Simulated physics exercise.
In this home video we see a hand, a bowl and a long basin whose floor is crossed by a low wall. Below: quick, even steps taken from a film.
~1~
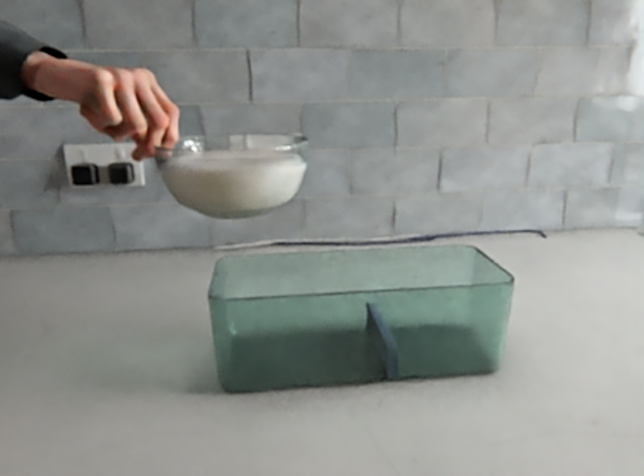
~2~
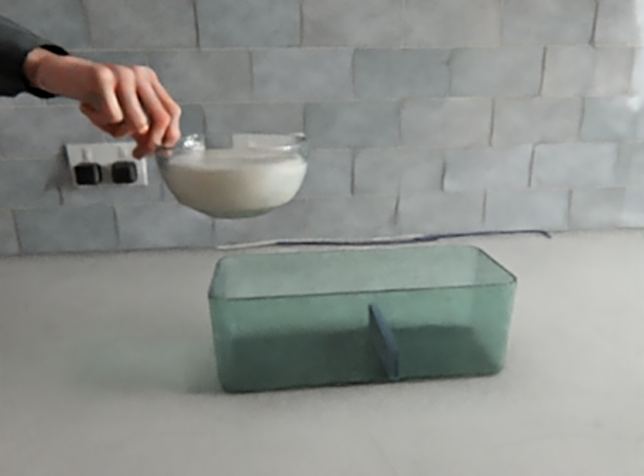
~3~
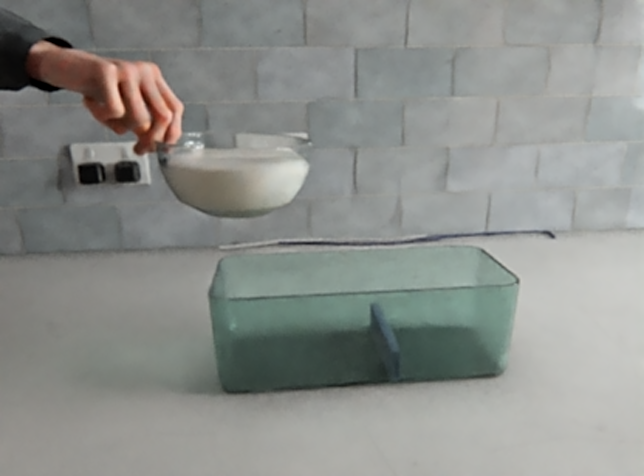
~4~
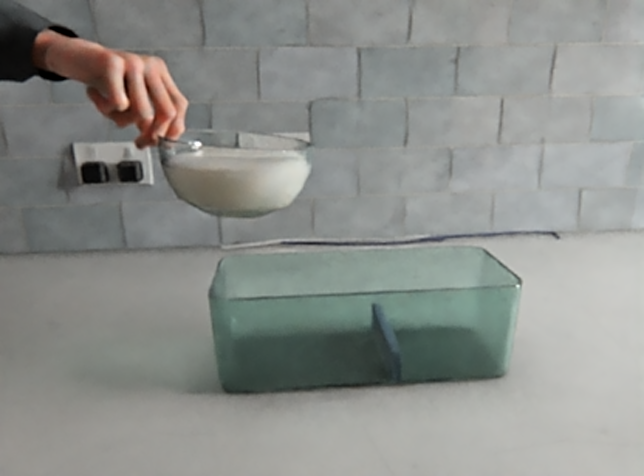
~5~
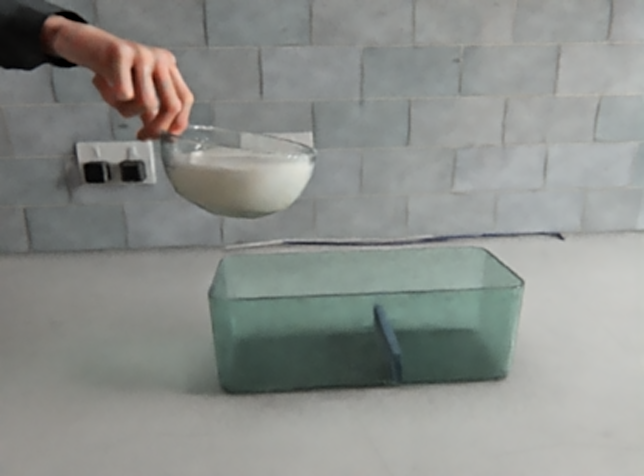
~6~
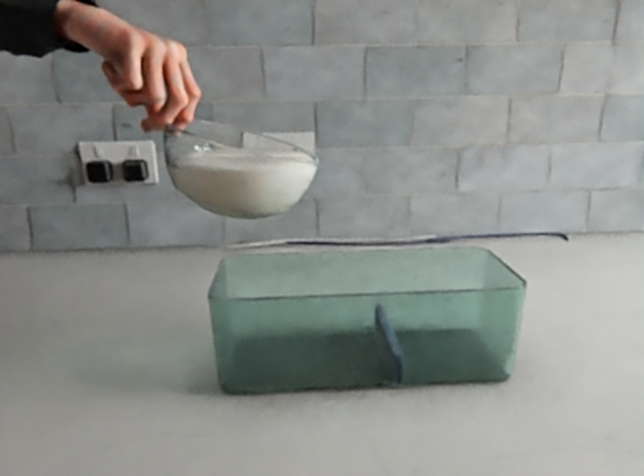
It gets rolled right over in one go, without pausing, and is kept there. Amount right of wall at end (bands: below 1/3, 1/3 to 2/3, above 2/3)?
Most likely the amount right of the wall will not reach a third.
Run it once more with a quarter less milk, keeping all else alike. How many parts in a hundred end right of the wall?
That share would be some 5 parts in a hundred.
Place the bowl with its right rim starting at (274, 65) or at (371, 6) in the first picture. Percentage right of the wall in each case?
First try: About 10 %; second try: About 80 %.
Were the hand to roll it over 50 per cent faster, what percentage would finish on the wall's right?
About 20 per cent.
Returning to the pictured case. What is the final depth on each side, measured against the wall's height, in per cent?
On the left it's around 70 per cent; on the right, 20 per cent.
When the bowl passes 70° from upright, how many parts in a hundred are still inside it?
I'd put it near 40 %.
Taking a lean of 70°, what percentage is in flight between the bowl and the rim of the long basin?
It's close to 30 per cent.
A moment on, the bowl is tipped part way and 40 per cent is still to pour, 24 is left of the wall and 5 right of it.
Next, the bowl is tipped right over and 2 per cent is still to pour, 81 is left of the wall and 13 right of it.
Then the bowl is tipped right over and 0 per cent is still to pour, 83 is left of the wall and 17 right of it.
Later the bowl is tipped right over and 0 per cent is still to pour, 82 is left of the wall and 17 right of it.
In the end 82 per cent lies left of the wall, 17 right of it and 1 outside.
